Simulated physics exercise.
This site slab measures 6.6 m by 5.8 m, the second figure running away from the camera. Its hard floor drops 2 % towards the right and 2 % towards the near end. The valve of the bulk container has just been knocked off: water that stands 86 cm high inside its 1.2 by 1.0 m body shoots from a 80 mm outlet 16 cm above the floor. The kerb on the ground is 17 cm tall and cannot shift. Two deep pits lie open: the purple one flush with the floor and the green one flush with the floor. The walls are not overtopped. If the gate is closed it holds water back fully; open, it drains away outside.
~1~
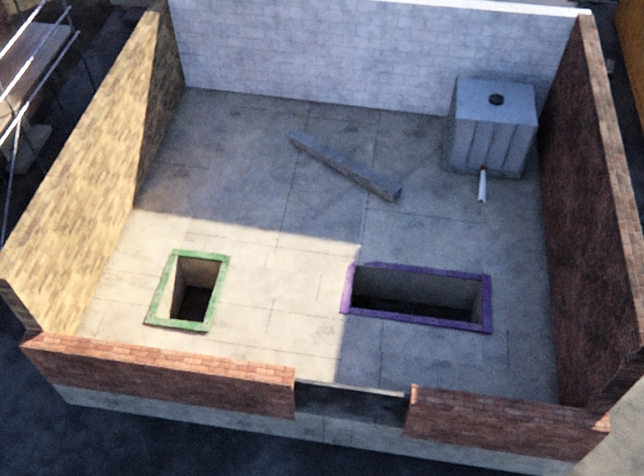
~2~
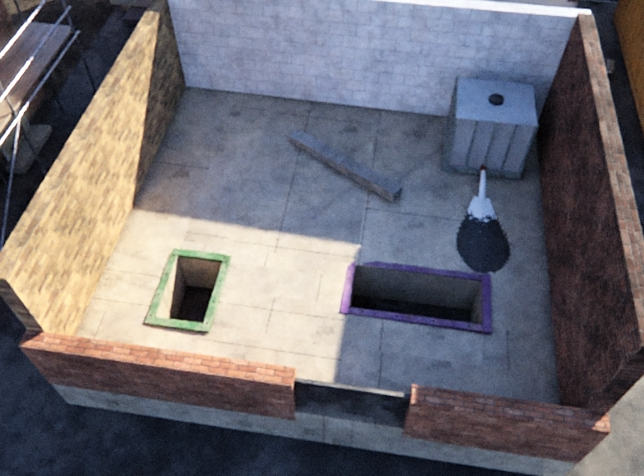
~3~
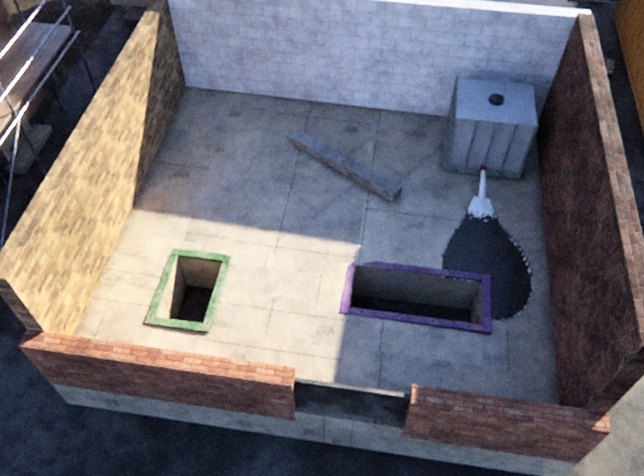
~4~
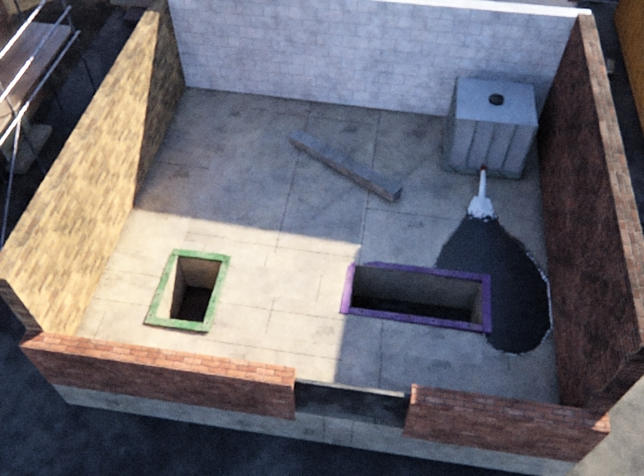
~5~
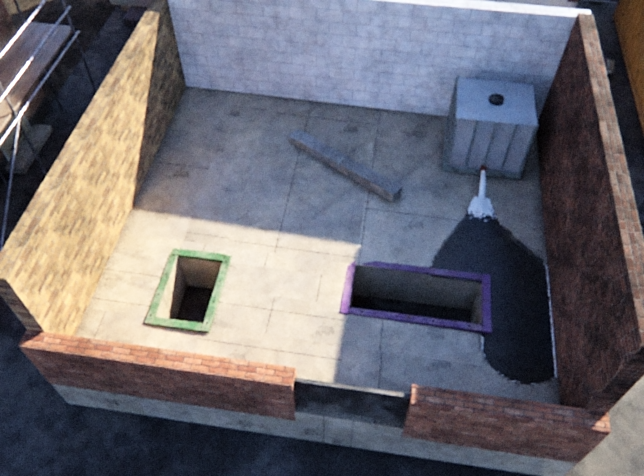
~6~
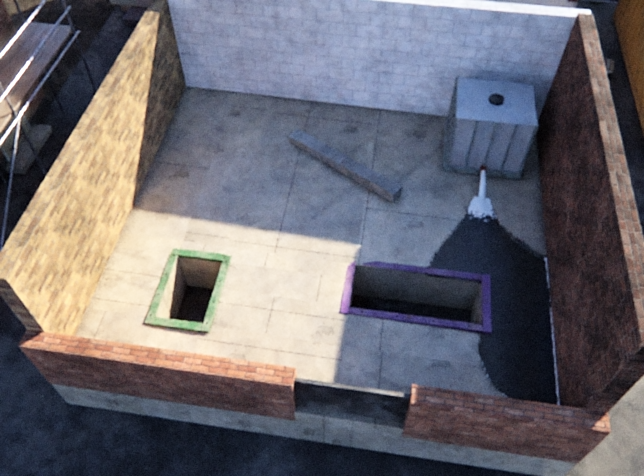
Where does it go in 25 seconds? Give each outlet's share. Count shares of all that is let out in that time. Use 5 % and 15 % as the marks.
Shares: The gate takes under 5 %; the purple pit takes above 15 %; the green pit takes under 5 %.
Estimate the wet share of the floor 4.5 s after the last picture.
About 15 per cent.
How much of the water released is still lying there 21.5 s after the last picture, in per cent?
Roughly 46 in a hundred.
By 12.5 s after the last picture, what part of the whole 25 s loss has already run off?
About 60 per cent.
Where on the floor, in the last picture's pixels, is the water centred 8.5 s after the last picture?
At about (491, 353).
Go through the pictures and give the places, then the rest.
In the first frame, the jet has just started at (483, 180); the ground is still dry.
The second frame shows from the spout at (483, 180) the water has spread over 0.7 m2; its tip is at (493, 270), and it is 1.2 cm deep on average.
The third frame shows from the spout at (483, 180) the water has spread over 1.6 m2; its tip is at (507, 317), and it is 1.0 cm deep on average.
The fourth frame shows from the spout at (483, 180) the water has spread over 2.3 m2; its tip is at (517, 352), and it is 0.9 cm deep on average.
The fifth frame shows the jet leaves at (483, 180); the sheet reaches (527, 381), 3.8 m away, and wets 2.7 m2.
The sixth frame shows from the spout at (483, 180) the water has spread over 3.1 m2; its tip is at a hidden place, and it is 0.9 cm deep on average.
Then, 1.5 s after the last picture water covers 10 % of the floor and is deepest (5 cm) near (554, 433); gone so far, the gate 0 %, the purple pit 9 %, the green pit 0 %.
Then, 4.5 s after the last picture water covers 15 % of the floor and is deepest (6 cm) near (554, 433); gone so far, the gate 0 %, the purple pit 15 %, the green pit 0 %.
Then, 8.5 s after the last picture water covers 15 % of the floor and is deepest (6 cm) near (554, 433); gone so far, the gate 0 %, the purple pit 23 %, the green pit 0 %.
Then, 12.5 s after the last picture water covers 20 % of the floor and is deepest (6 cm) near (554, 433); gone so far, the gate 0 %, the purple pit 31 %, the green pit 0 %.
Then, 21.5 s after the last picture water covers 20 % of the floor and is deepest (7 cm) near (554, 433); gone so far, the gate 0 %, the purple pit 54 %, the green pit 0 %.
